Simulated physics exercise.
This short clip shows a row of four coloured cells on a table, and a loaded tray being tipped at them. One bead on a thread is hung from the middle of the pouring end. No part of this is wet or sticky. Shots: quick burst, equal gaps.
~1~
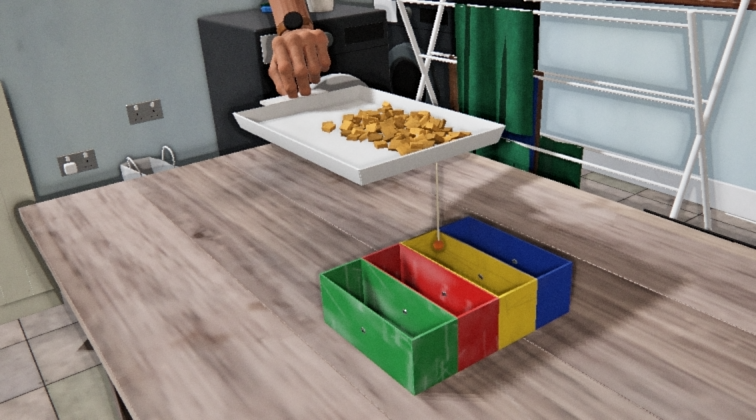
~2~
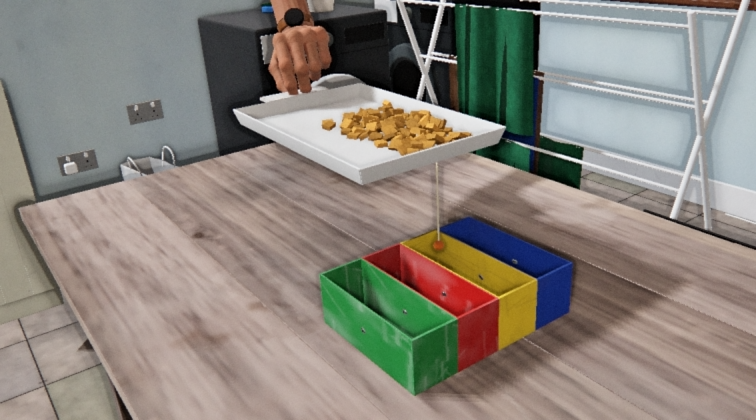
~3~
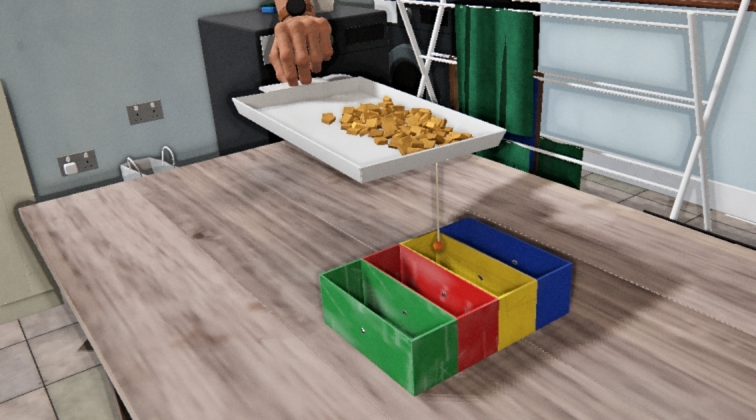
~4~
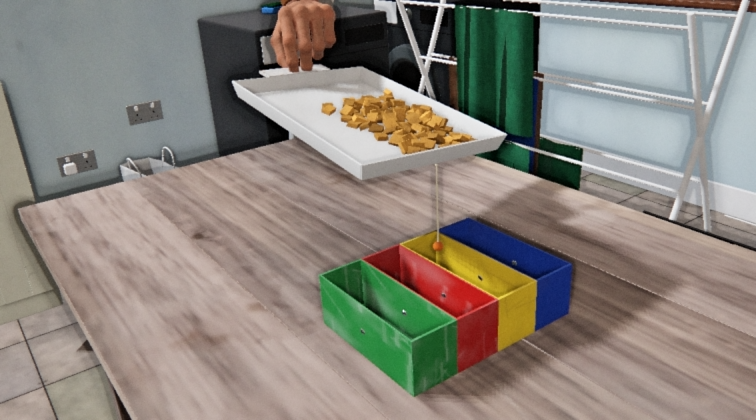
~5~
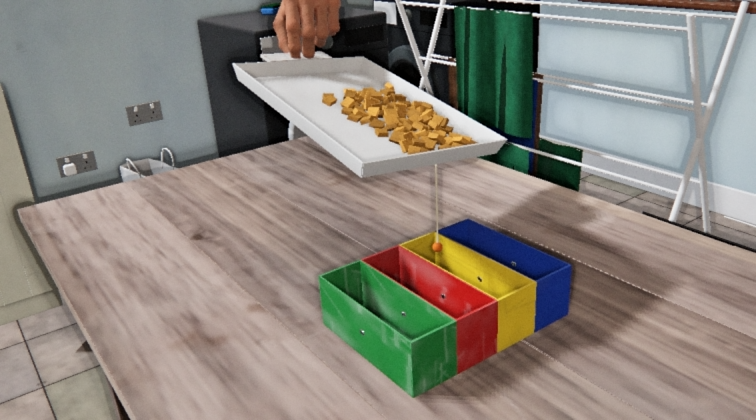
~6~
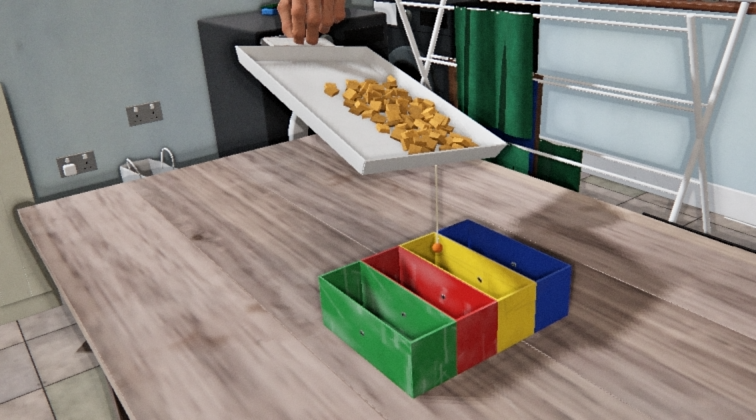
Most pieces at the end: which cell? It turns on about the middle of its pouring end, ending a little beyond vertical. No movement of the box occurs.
Blue.
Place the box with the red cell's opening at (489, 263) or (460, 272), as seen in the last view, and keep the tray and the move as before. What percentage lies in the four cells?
You'd get 100 per cent first and 100 per cent second.
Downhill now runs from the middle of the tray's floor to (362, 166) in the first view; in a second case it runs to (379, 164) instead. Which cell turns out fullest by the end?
First try: The green one. Second try: The green cell.
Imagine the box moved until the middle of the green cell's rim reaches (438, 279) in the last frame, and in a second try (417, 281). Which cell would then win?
Try 1 - that yellow cell; try 2 - the cell in yellow.
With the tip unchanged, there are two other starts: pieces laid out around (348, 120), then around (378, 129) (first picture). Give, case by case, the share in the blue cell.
Close to 60 in a hundred, then close to 60 in a hundred.
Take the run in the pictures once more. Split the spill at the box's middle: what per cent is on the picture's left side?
0 in a hundred, roughly.
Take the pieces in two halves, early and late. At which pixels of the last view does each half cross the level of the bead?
(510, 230) first, (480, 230) later.
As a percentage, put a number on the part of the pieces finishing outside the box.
Share outside: Near 20 %.
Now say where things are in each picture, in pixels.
Corners of the pouring end (361, 167) and (498, 126), level; middle of the load (393, 132), cereal squares; bead on its thread (439, 245); green cell (435, 351); red cell (478, 329); yellow cell (517, 309); blue cell (553, 291), in the first picture.
Corners of the pouring end (361, 166) and (498, 127), level; middle of the load (393, 131), in the second picture.
Corners of the pouring end (362, 165) and (499, 129), tipped barely, lowest at the right corner; middle of the load (393, 129), in the third picture.
Corners of the pouring end (363, 162) and (499, 133), tipped a little, lowest at the right corner; middle of the load (393, 124), in the fourth picture.
Corners of the pouring end (364, 160) and (500, 138), tipped a little, lowest at the right corner; middle of the load (394, 120), in the fifth picture.
Corners of the pouring end (366, 157) and (500, 142), tipped clearly, lowest at the right corner; middle of the load (395, 116); green cell (434, 354); red cell (477, 332); yellow cell (516, 312); blue cell (552, 294), in the sixth picture.
Just after the last frame, tray tipped steeply; every one on the tray.
A moment on, tray tipped right over; roughly a quarter on the tray; roughly half in the blue cell; just a few in the yellow cell; roughly a third falling or outside the box.
Further on, tray tipped past a quarter turn; roughly two thirds in the blue cell; about a tenth in the yellow cell; roughly a quarter falling or outside the box.
When it is over, tray tipped past a quarter turn; roughly two thirds in the blue cell; about a tenth in the yellow cell; not one in the green cell; not one in the red cell; roughly a quarter outside the box.
